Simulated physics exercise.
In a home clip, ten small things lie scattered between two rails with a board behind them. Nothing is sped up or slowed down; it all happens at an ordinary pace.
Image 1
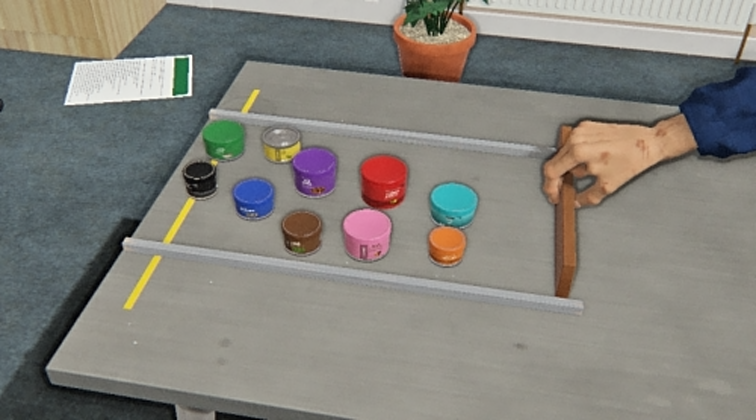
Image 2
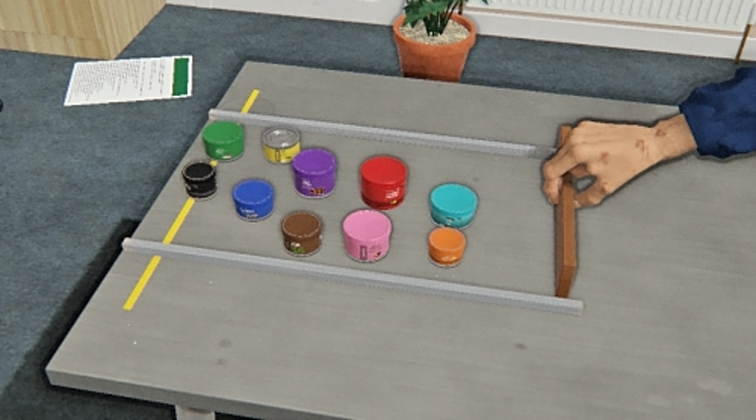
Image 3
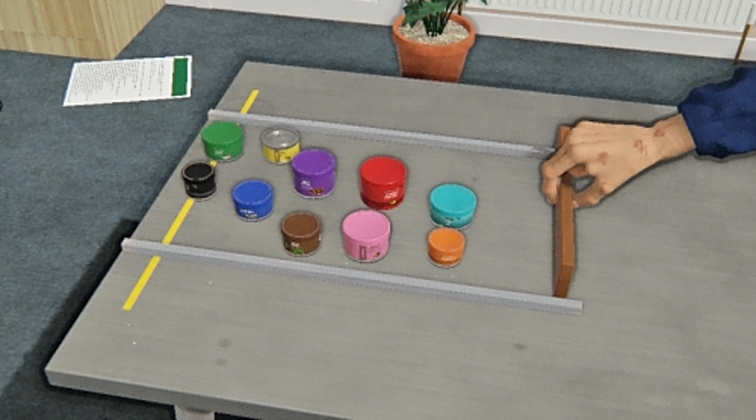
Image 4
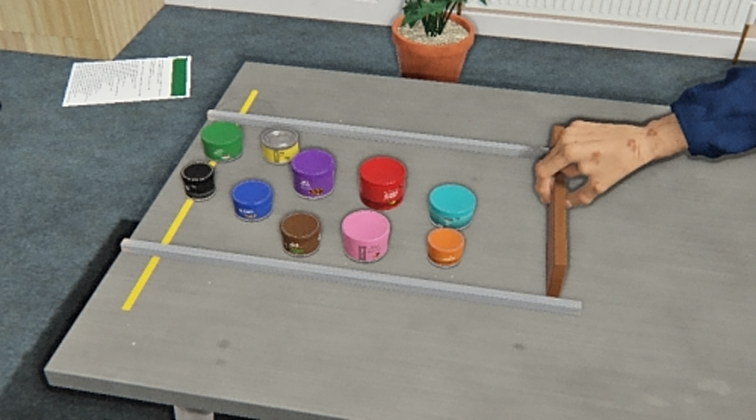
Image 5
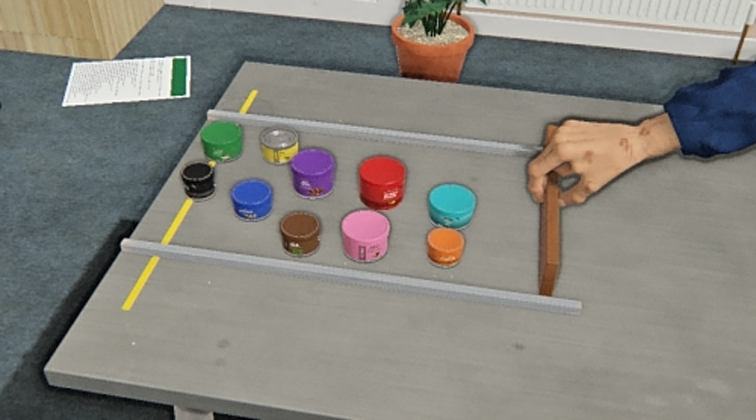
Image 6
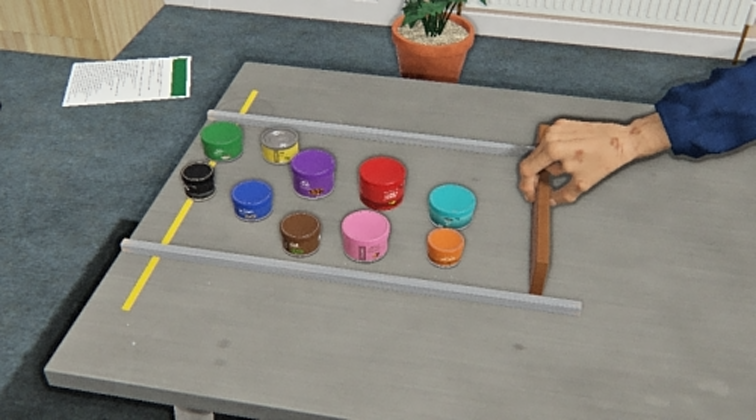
A hand at the right gripped an upright wooden board and slid it a short way left between two rails on a gray table, while the scattered colorful tins and tubs stayed still.
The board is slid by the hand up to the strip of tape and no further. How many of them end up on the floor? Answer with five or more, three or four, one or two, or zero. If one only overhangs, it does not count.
The count that falls is five or more.
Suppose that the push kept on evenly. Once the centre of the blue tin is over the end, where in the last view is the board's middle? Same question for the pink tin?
For the blue tin, about (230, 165); for the pink tin, about (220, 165).
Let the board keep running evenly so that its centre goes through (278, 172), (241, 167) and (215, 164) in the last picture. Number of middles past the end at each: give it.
Taking the three positions in turn, the counts come to 0, 2 and 6.
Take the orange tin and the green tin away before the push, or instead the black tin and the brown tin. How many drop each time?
Count of fallen: 4 / 4.
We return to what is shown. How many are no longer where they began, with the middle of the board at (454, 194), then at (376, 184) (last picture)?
At the one place 2, at the other 6.
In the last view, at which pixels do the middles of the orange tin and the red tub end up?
Going in order: First (162, 208), then (189, 151).
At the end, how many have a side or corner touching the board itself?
4 in contact.
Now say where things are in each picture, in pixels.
In the first frame, green tin (224, 141); black tin (201, 181); blue tin (254, 200); board (564, 206); tape (204, 180).
In the second frame, black tin (200, 181); yellow pot (282, 146).
In the third frame, blue tin (253, 201); orange tin (446, 248).
In the fourth frame, green tin (222, 142); red tub (382, 184).
In the fifth frame, black tin (199, 181); pink tin (365, 237).
In the sixth frame, green tin (222, 142); black tin (199, 182); blue tin (253, 201); board (540, 204); tape (202, 181).
Soon after, none off yet; green tin at rest near (222, 142); black tin at rest near (199, 182); blue tin at rest near (253, 201).
After that, none off yet; green tin at rest near (222, 142); black tin at rest near (199, 182); blue tin displaced a little near (241, 198).
In the end, the number that fall off is five or more; gone, pink tin, brown tin, purple tin, blue tin, black tin and green tin.
